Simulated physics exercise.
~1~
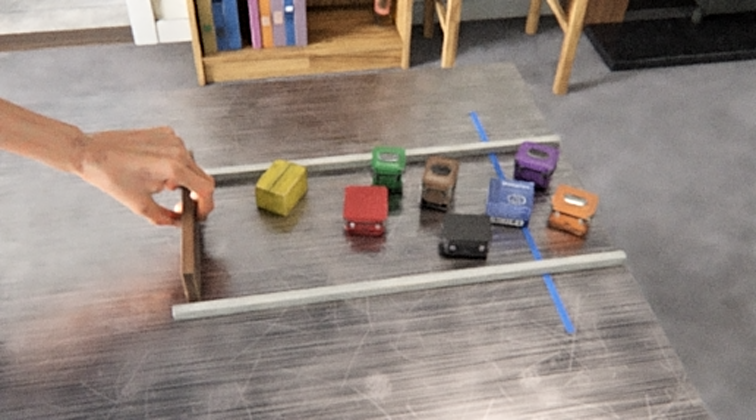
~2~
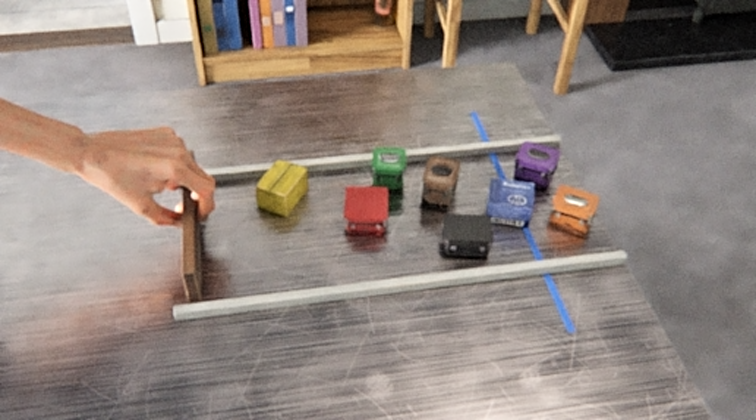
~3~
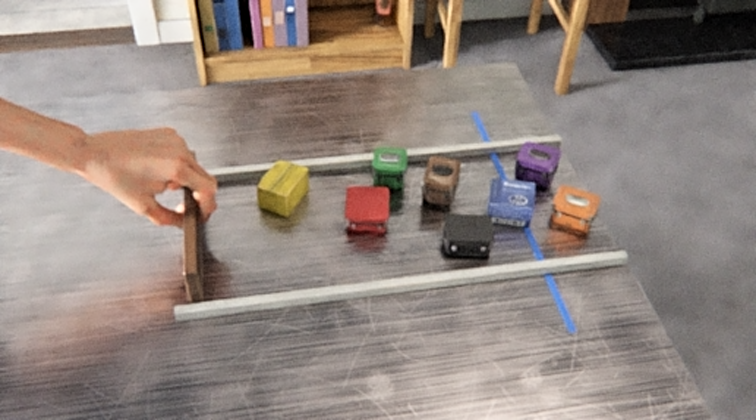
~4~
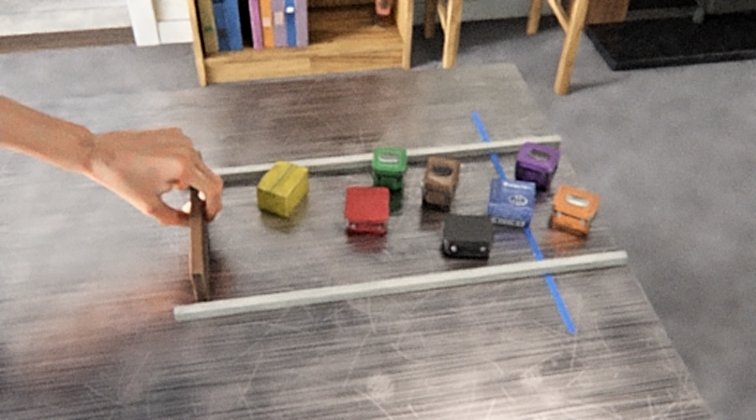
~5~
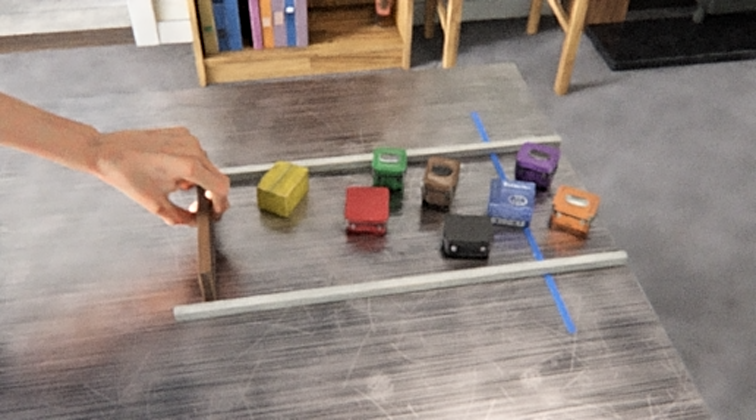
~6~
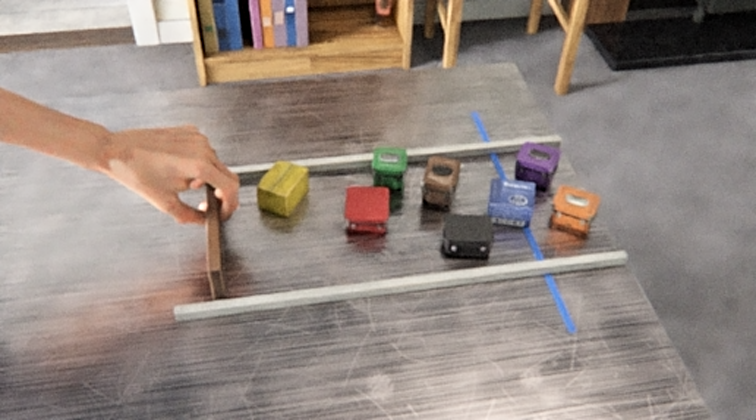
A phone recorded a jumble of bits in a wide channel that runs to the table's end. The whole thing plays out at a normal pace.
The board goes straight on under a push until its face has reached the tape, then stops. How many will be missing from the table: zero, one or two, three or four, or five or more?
Turns out one or at most two get shoved off the end.
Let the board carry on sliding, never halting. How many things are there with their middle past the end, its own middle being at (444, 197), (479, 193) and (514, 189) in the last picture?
The numbers past the end are 0, 0 and 2.
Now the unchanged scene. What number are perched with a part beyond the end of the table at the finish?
Result: 2.
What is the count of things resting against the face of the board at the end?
Counting them up gives 3.
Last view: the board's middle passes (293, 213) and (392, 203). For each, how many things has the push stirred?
At the one place 1, at the other 4.
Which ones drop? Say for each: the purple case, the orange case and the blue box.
One by one: The purple case lands below; the orange case lands below; the blue box remains in place.
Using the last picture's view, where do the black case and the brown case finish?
In the last view, the middles sit near (551, 224) and near (573, 171).
Soon after, none off yet; orange case at rest near (574, 211); purple case at rest near (537, 166); blue box at rest near (510, 203).
Then, none off yet; orange case at rest near (574, 211); purple case at rest near (537, 166); blue box moving near (519, 206).
At rest, the number that fall off is one or two; fallen, purple case and orange case.
